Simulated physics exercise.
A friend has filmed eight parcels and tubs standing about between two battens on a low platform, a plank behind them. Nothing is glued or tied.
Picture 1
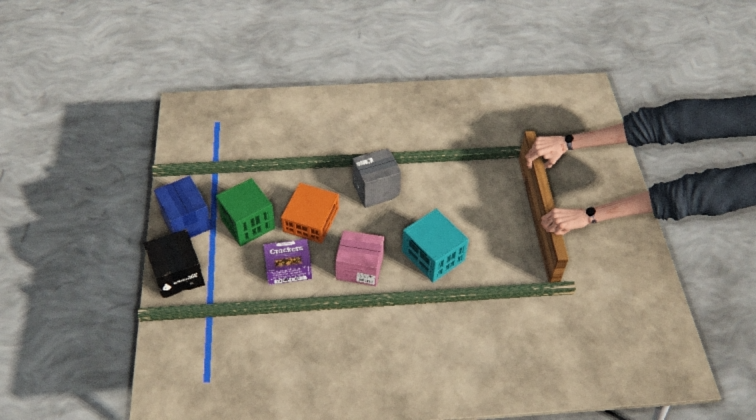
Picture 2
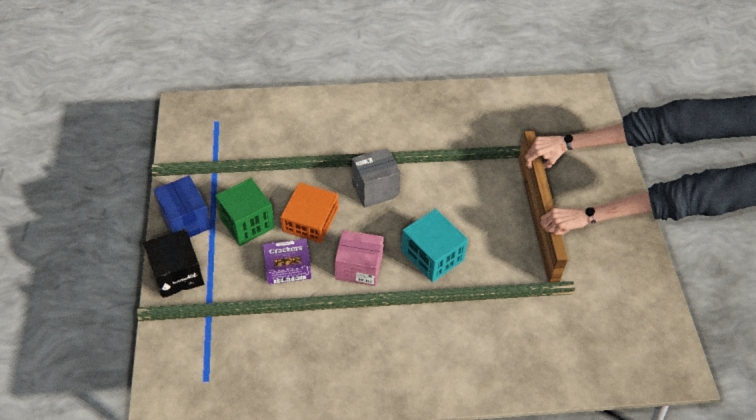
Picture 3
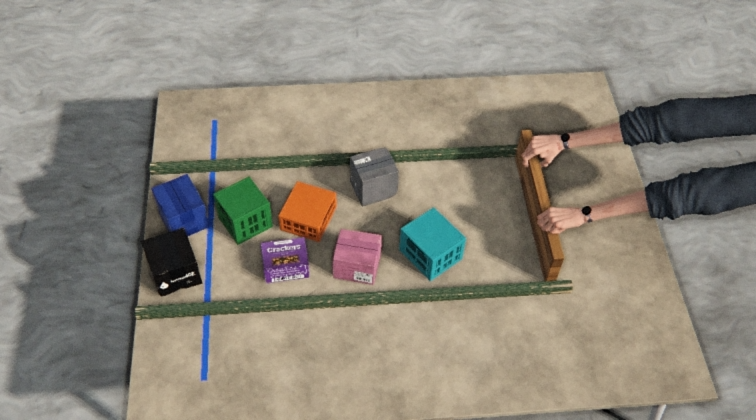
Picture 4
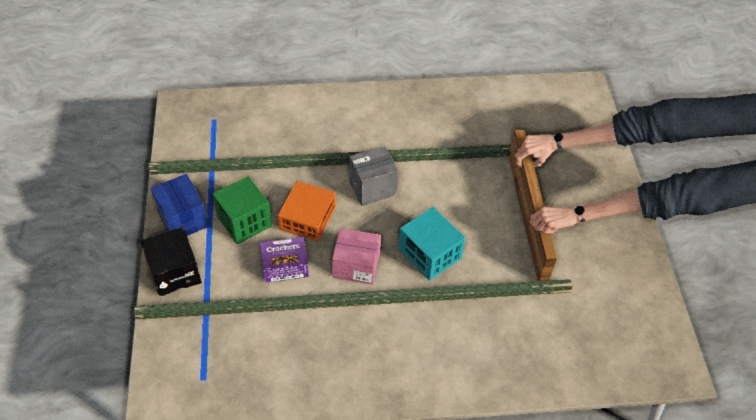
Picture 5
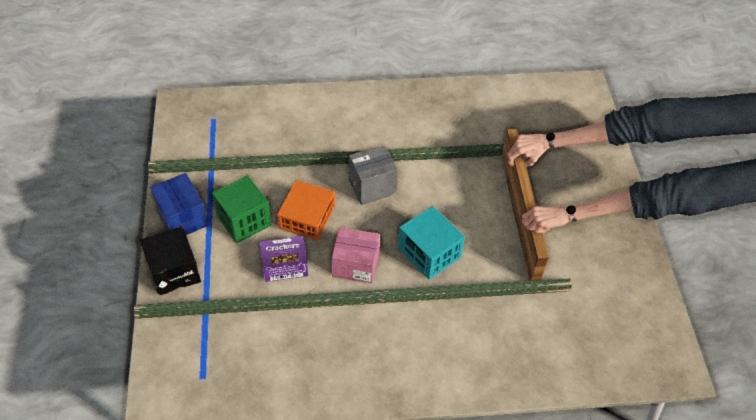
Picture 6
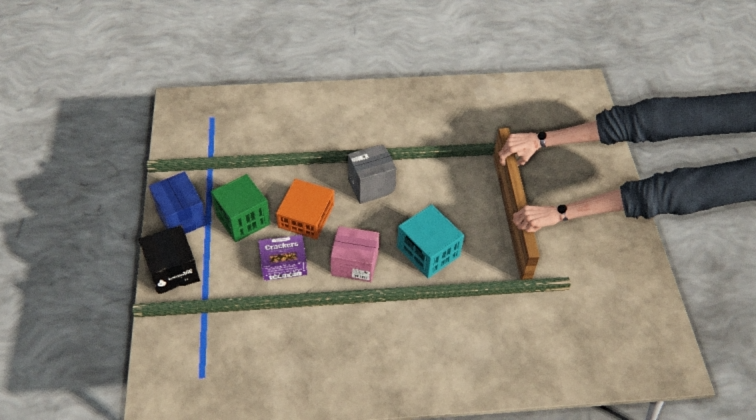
Two hands slide a wooden plank slightly left toward eight scattered boxes and crates.
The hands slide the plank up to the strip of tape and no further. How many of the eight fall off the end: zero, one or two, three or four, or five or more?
The number that fall off is three or four.
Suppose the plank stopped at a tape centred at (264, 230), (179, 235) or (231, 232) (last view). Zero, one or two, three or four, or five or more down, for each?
The falls would be 1 or 2; five or more; three or four.
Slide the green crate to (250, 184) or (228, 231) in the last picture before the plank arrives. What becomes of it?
In turn it is kept; goes over.
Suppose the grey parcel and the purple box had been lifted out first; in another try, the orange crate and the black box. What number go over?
It would be 3 and 2.
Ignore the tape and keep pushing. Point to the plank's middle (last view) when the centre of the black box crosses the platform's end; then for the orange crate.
Near (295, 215) and (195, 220).
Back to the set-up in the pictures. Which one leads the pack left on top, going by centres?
It is the pink parcel.
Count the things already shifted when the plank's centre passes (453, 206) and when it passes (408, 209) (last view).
By then 1, and 2.
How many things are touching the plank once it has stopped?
In contact: 2.
Soon after, none off yet; black box at rest near (170, 260); blue parcel at rest near (178, 206); green crate at rest near (241, 208).
Then, none off yet; black box moved a little near (155, 260); blue parcel moved a little near (160, 208); green crate moved about its own width near (203, 213).
At rest, the number that fall off is three or four; fallen, purple box, green crate, blue parcel and black box.
